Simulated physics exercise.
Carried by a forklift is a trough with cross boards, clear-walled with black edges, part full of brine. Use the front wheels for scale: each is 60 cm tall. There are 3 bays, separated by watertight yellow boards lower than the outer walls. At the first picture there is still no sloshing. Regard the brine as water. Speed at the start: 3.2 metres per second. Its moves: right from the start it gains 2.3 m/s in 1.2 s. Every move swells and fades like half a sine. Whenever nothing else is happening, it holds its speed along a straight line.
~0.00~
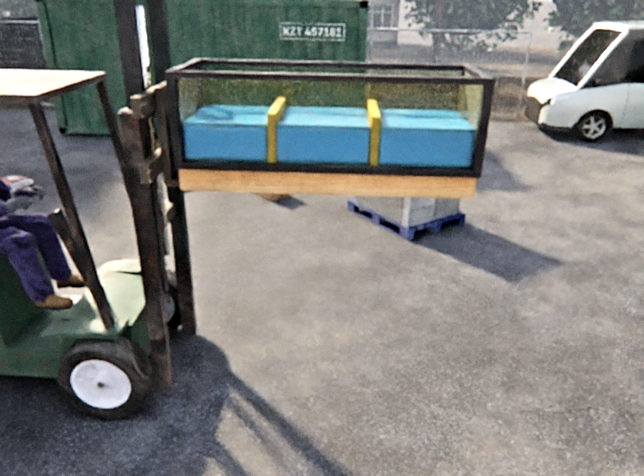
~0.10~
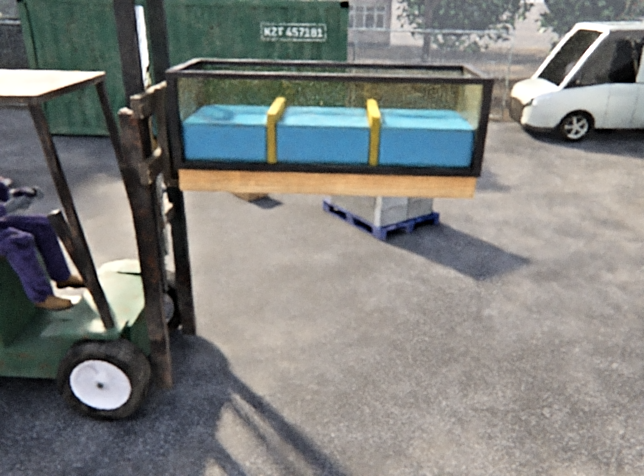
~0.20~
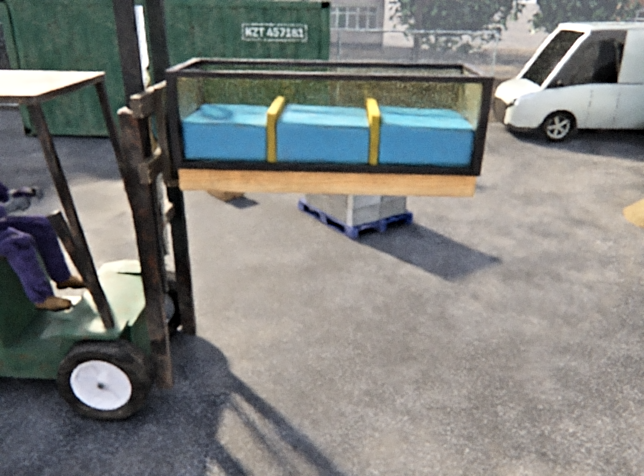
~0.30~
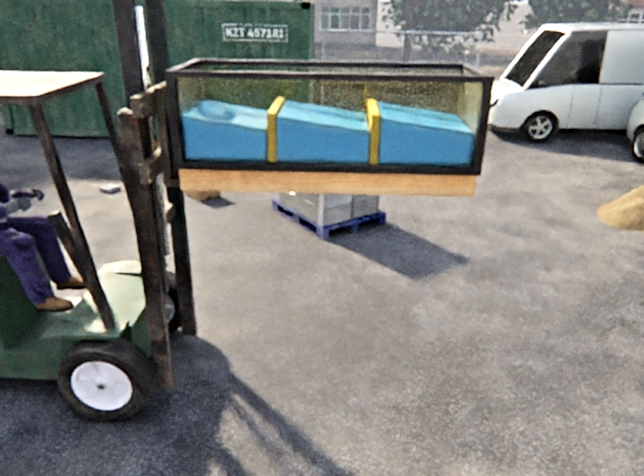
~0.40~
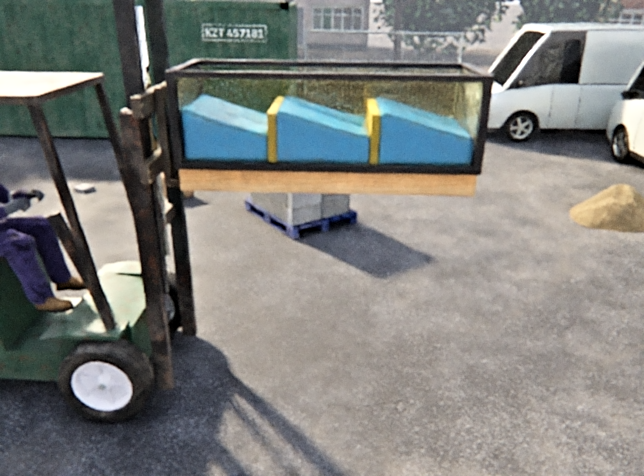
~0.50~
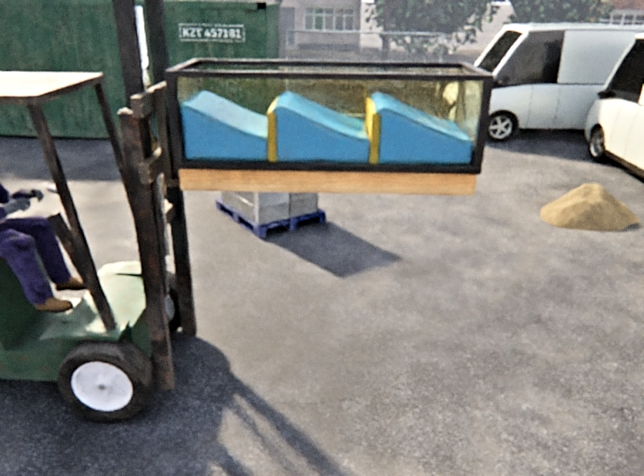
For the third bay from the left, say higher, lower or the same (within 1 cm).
The bay: A drop.
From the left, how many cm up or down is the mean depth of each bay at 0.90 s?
In cm: 2 up, 0, 2 down.
By 0.90 s the mean depths from the left are 25, 23, 22 cm.
By 1.30 s the mean depths from the left are 26, 24, 22 cm.
By 1.80 s the mean depths from the left are 26, 24, 22 cm.
By 4.18 s the mean depths from the left are 26, 24, 22 cm.
